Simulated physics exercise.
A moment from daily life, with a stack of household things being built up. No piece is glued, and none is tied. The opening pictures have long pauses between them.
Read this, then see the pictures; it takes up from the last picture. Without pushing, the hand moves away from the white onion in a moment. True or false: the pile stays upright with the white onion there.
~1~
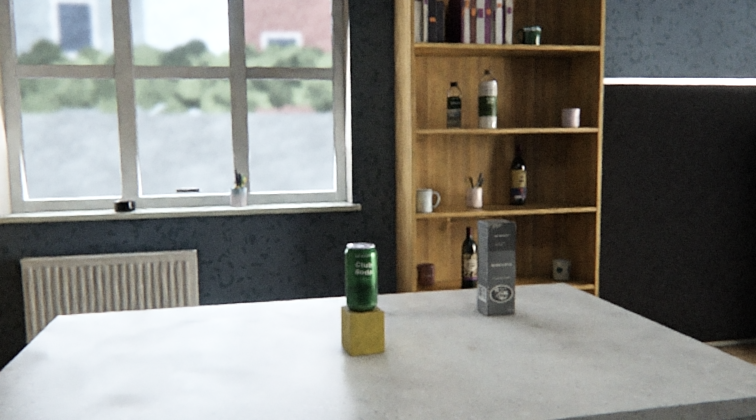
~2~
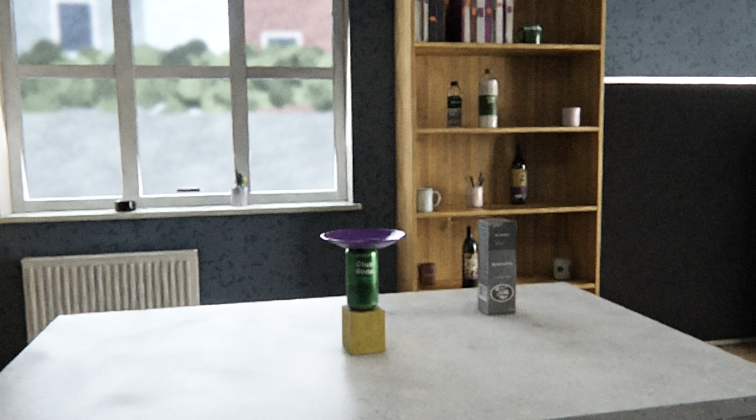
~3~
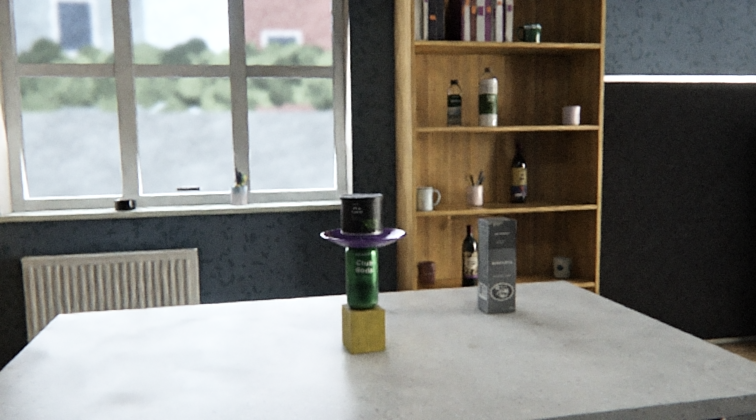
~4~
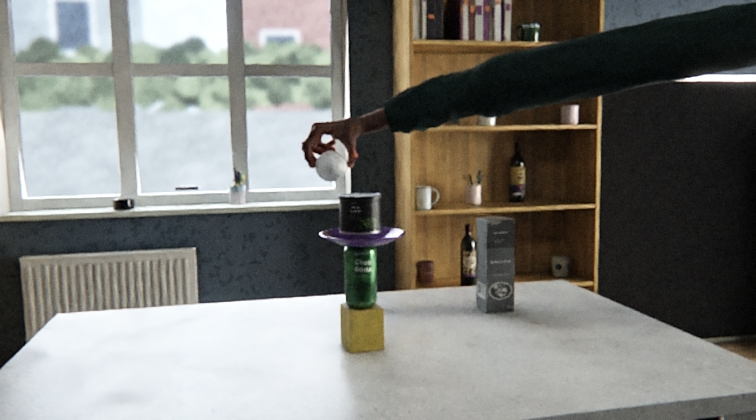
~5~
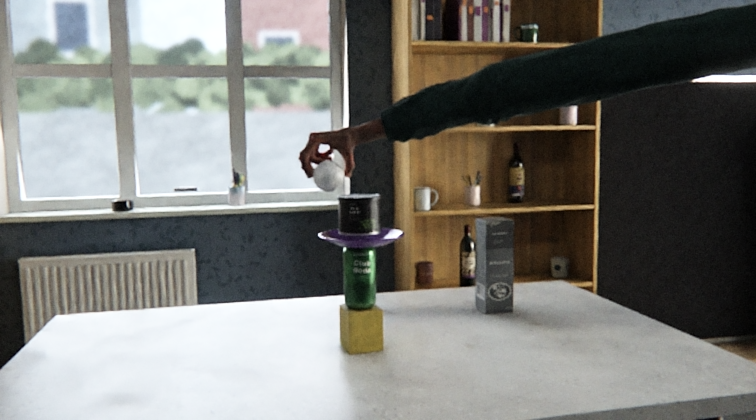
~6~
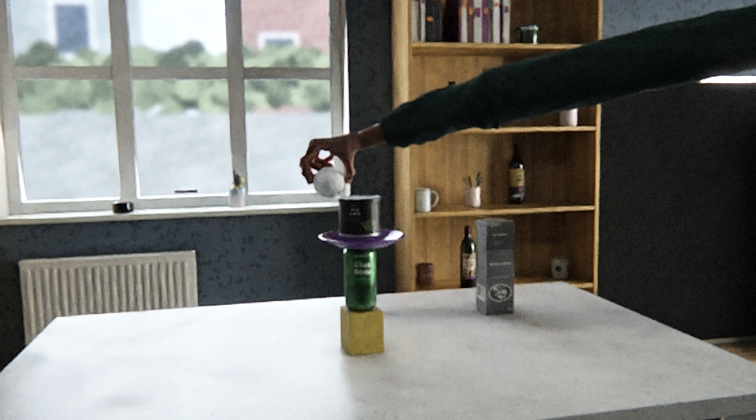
False.
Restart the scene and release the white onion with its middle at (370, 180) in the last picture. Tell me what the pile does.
It stays stable.
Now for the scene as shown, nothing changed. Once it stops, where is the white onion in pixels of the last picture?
In the final view it sits at roughly (251, 342).
Then, 0.30 s past the last view, white onion now fallen.
Then, 0.50 s past the last view, things are still on the move.
Finally, fallen, white onion; the other 5 still in place. Final places as the last picture's camera would see them, white onion near (251, 342). The pile gives way.
